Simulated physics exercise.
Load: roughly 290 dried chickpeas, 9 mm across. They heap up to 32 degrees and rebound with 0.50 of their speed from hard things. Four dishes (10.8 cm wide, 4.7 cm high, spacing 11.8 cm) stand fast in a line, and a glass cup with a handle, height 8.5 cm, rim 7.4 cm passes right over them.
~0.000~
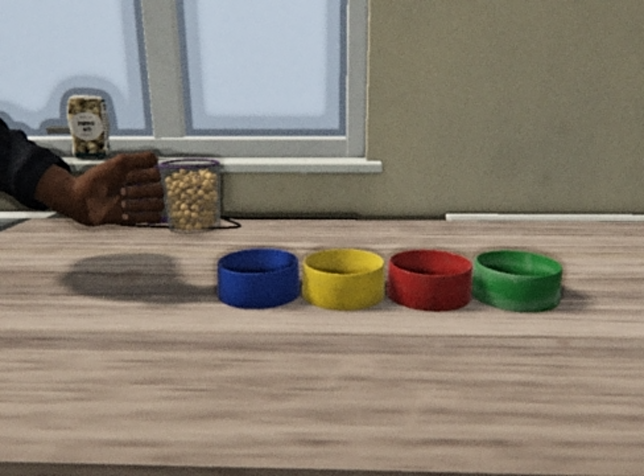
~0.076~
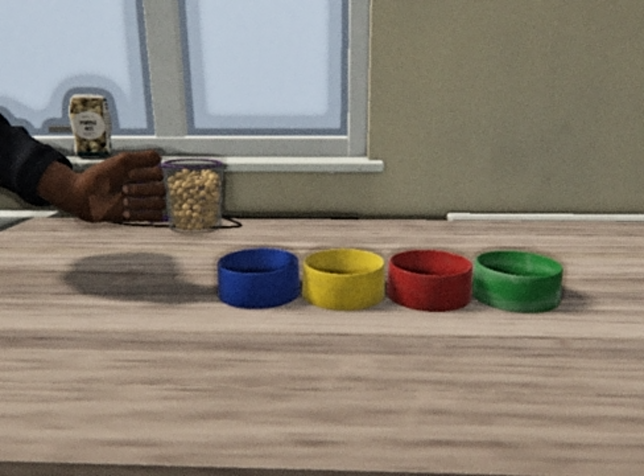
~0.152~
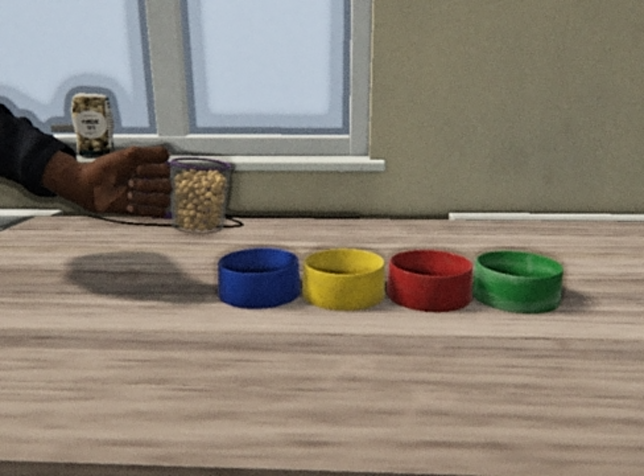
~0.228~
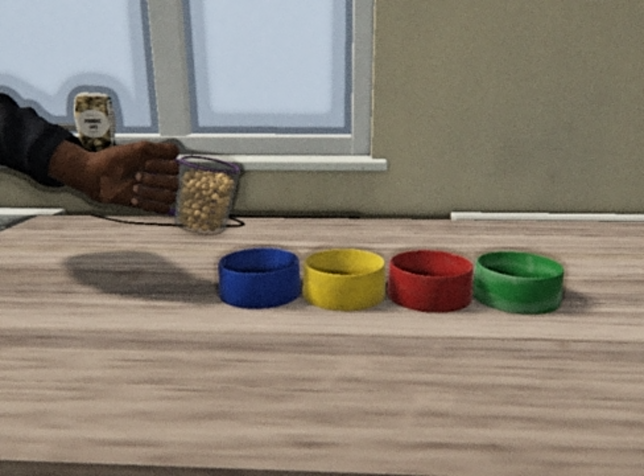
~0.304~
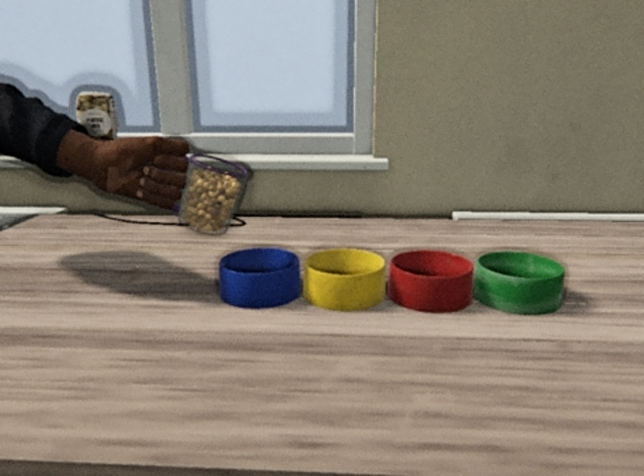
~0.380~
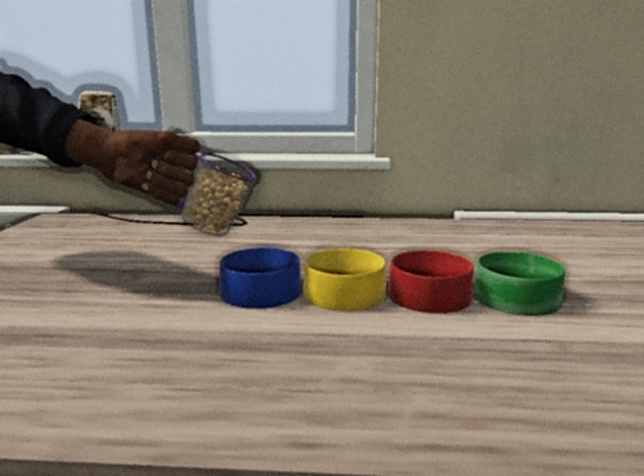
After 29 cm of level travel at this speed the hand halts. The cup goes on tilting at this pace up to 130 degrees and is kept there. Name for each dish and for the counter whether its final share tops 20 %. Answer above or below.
Red: Below, blue: Below, green: Below, yellow: Above, counter: Below.
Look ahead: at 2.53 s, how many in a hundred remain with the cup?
About 0 per cent.
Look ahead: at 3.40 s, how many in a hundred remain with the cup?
About 0 per cent.
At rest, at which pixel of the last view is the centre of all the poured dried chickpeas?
At about (351, 280).
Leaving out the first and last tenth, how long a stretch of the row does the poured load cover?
Roughly 6 cm.
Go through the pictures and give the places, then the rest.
The first frame shows cup at (192, 196), tilt 0 degrees, lip at (218, 164), moved 0.0 cm; middle of the pieces at (196, 198); blue dish at (258, 261); yellow dish at (344, 262); red dish at (430, 262); green dish at (518, 263).
The second frame shows cup at (194, 195), tilt 2 degrees, lip at (221, 164), moved 0.2 cm; middle of the pieces at (198, 198).
The third frame shows cup at (199, 195), tilt 7 degrees, lip at (229, 167), moved 0.9 cm; middle of the pieces at (203, 199).
The fourth frame shows cup at (205, 195), tilt 13 degrees, lip at (238, 171), moved 1.6 cm; middle of the pieces at (209, 199).
The fifth frame shows cup at (211, 195), tilt 19 degrees, lip at (246, 175), moved 2.3 cm; middle of the pieces at (214, 199).
The sixth frame shows cup at (217, 195), tilt 25 degrees, lip at (254, 179), moved 3.0 cm; middle of the pieces at (219, 199); blue dish at (260, 260); yellow dish at (345, 262); red dish at (432, 264); green dish at (520, 265). The cup turns about 80 degrees a second and travels 9 cm a second.
After 1.67 s, tilt 125 degrees; cup holds 35 %, yellow 60 %.
Then, at 2.53 s, tilt 130 degrees; cup holds 0 %, yellow 100 %.
After 3.40 s, tilt 130 degrees; cup holds 0 %, yellow 100 %.
In the end, at 3.7 s, red 0 %, blue 0 %, green 0 %, yellow 100 %, counter 0 %.
